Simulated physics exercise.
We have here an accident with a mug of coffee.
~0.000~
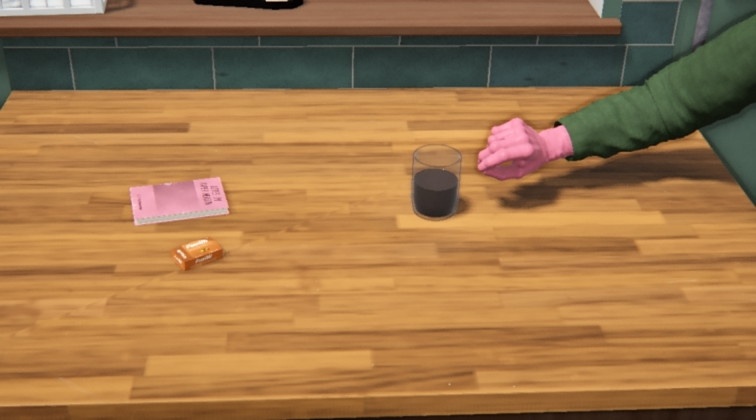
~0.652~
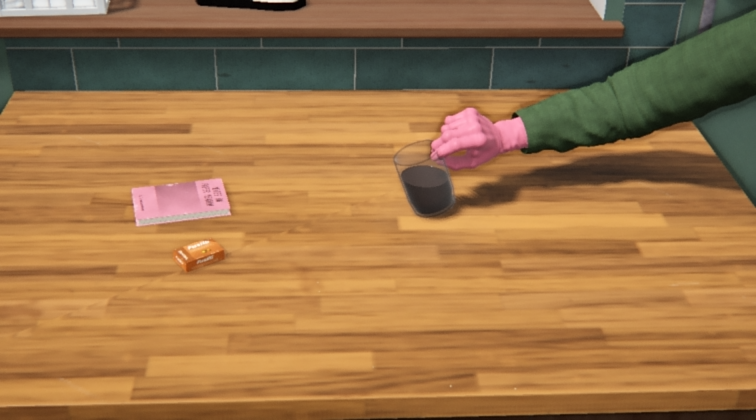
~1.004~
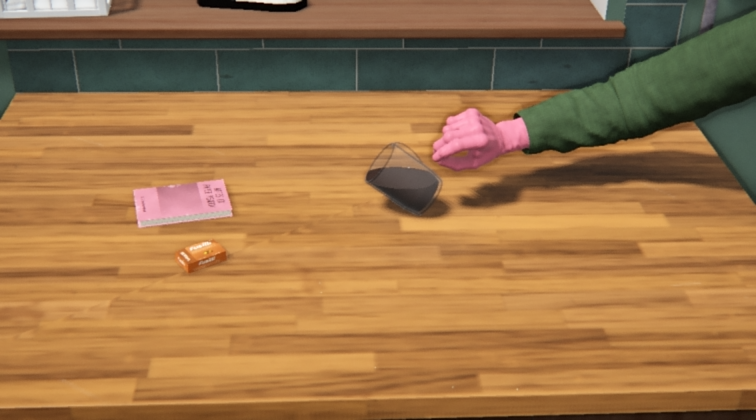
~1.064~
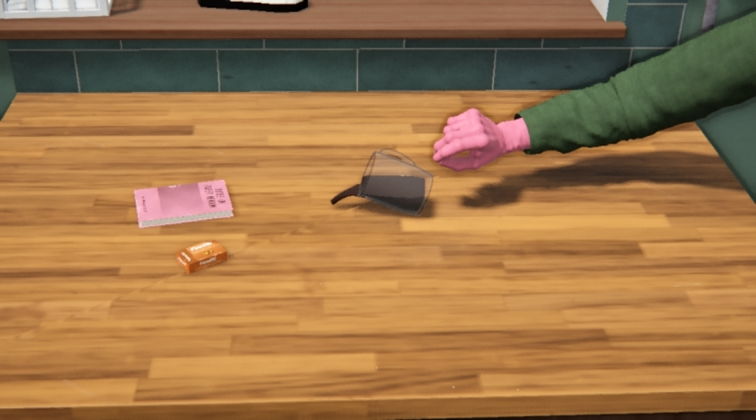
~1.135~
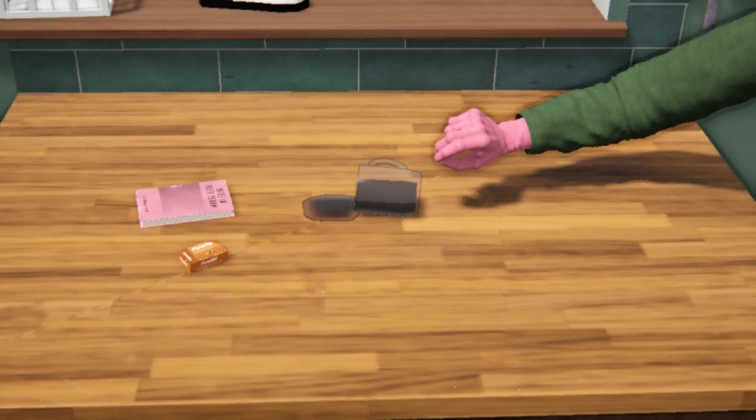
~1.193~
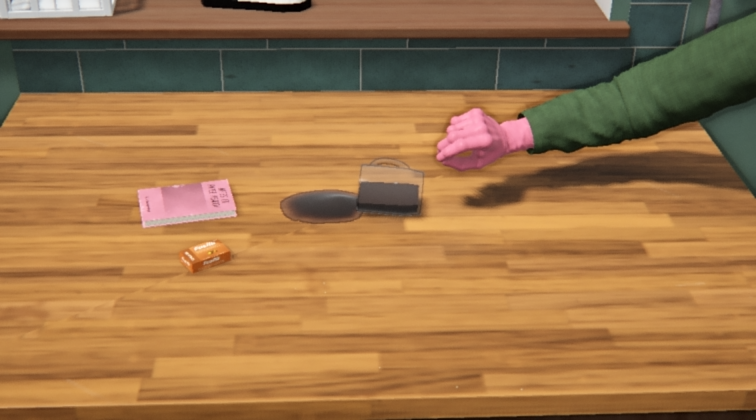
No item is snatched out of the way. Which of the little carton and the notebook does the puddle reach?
Well, the little carton does get wet, while the notebook does get wet.
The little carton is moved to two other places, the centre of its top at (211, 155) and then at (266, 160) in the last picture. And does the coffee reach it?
It gets caught at the first place and gets caught at the second.
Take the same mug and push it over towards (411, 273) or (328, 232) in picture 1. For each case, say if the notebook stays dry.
Toward the first point it avoids the spill; toward the second it is caught by the spill.
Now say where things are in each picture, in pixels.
In the first picture, it stands upright; mug (436, 181) about half full; little carton (197, 249); notebook (179, 197).
In the second picture, the hand pushes it; mug about half full, surface at (425, 176).
In the third picture, it is falling; mug (403, 179) tipped 55°; notebook (182, 199).
In the fourth picture, it is falling; mug (394, 184) tipped 70°; little carton (202, 251).
In the fifth picture, it is down; mug (387, 191) tipped 85°; a puddle starts at (335, 207).
In the sixth picture, it is down; mug (389, 190) tipped 85°; a puddle starts at (329, 206); little carton (205, 251); notebook (187, 199).
After 1.6 s, the puddle covers about as much as a plate; the little carton is dry; the notebook is wet.
After 2.3 s, the puddle covers about as much as a big tray; the little carton is wet; the notebook is wet.
After 3.6 s, the puddle covers about as much as a big tray; the little carton is wet; the notebook is wet.
